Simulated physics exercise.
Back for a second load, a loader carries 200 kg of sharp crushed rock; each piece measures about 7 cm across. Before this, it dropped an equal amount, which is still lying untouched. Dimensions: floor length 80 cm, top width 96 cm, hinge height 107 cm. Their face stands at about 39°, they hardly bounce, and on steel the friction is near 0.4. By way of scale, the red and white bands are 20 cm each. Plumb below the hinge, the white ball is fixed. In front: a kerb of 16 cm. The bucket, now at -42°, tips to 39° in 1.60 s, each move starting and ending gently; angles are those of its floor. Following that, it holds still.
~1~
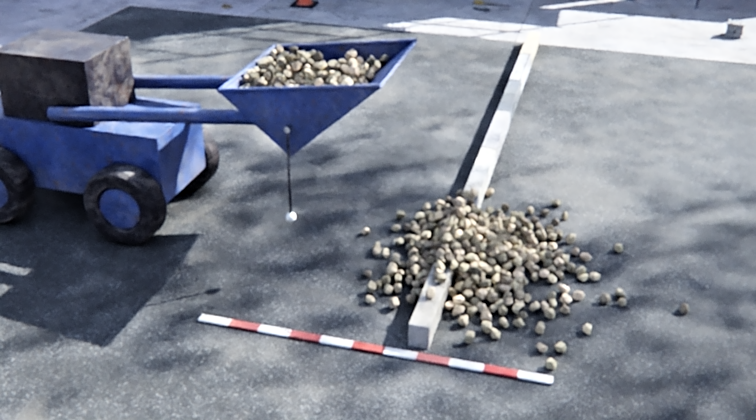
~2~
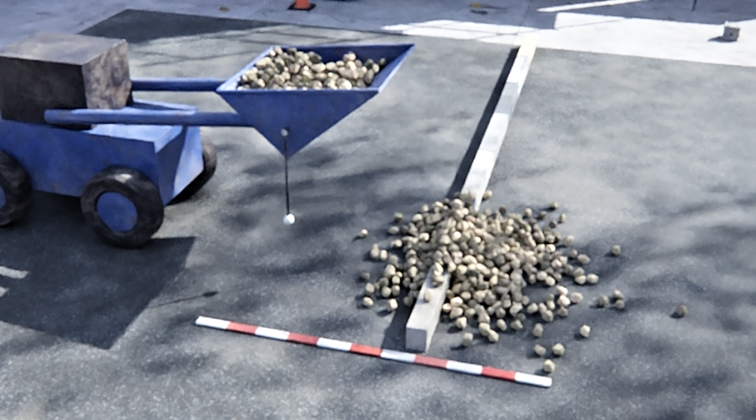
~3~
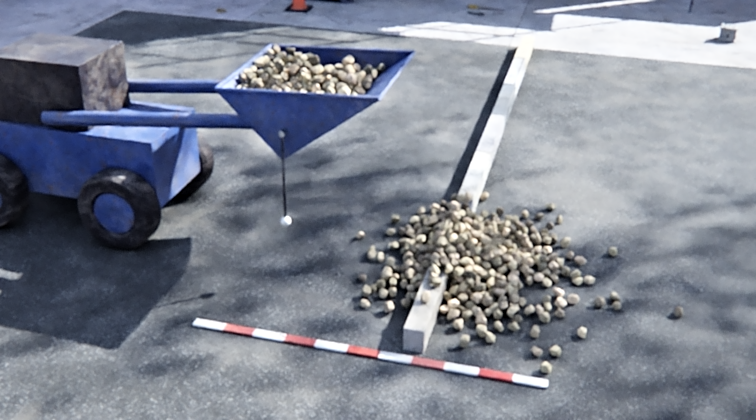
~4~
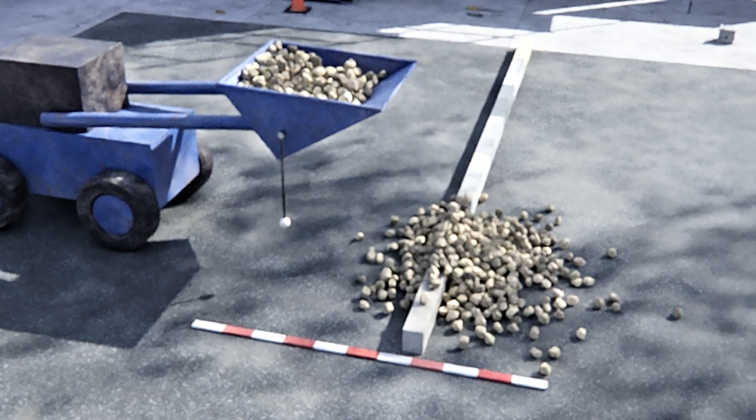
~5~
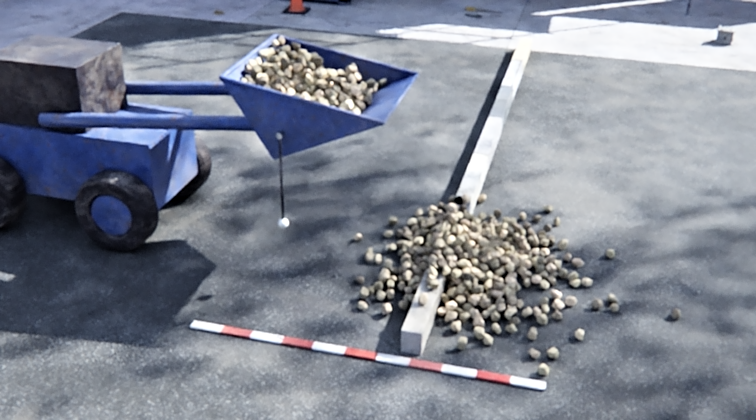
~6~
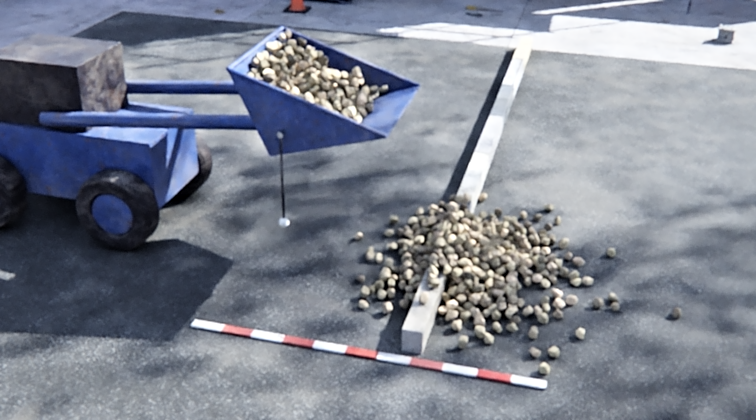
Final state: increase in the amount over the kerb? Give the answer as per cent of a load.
About 1 %.
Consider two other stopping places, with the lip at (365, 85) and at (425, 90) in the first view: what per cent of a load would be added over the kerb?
Around 0 and 45 percent respectively.
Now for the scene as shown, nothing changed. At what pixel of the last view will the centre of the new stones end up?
(403, 242).
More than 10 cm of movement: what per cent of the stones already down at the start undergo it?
I'd say roughly 0 per cent of them.
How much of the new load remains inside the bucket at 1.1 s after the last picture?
Held: Around 55 % of the load.
Then, 0.6 s after the last picture the floor is at 26°; in per cent of one load, 100 in the bucket, 30 on this side of the kerb, 70 over the kerb; the foremost stones are at (607, 295).
Then, 1.1 s after the last picture the floor is at 39°; in per cent of one load, 54 in the bucket, 77 on this side of the kerb, 70 over the kerb; the foremost stones are at (607, 295).
Then, 1.4 s after the last picture the floor is at 39°; in per cent of one load, 9 in the bucket, 121 on this side of the kerb, 70 over the kerb; the foremost stones are at (607, 295).
Then, 3.9 s after the last picture the floor is at 39°; in per cent of one load, 0 in the bucket, 130 on this side of the kerb, 70 over the kerb; the foremost stones are at (607, 295). Net gain over the kerb, 1.
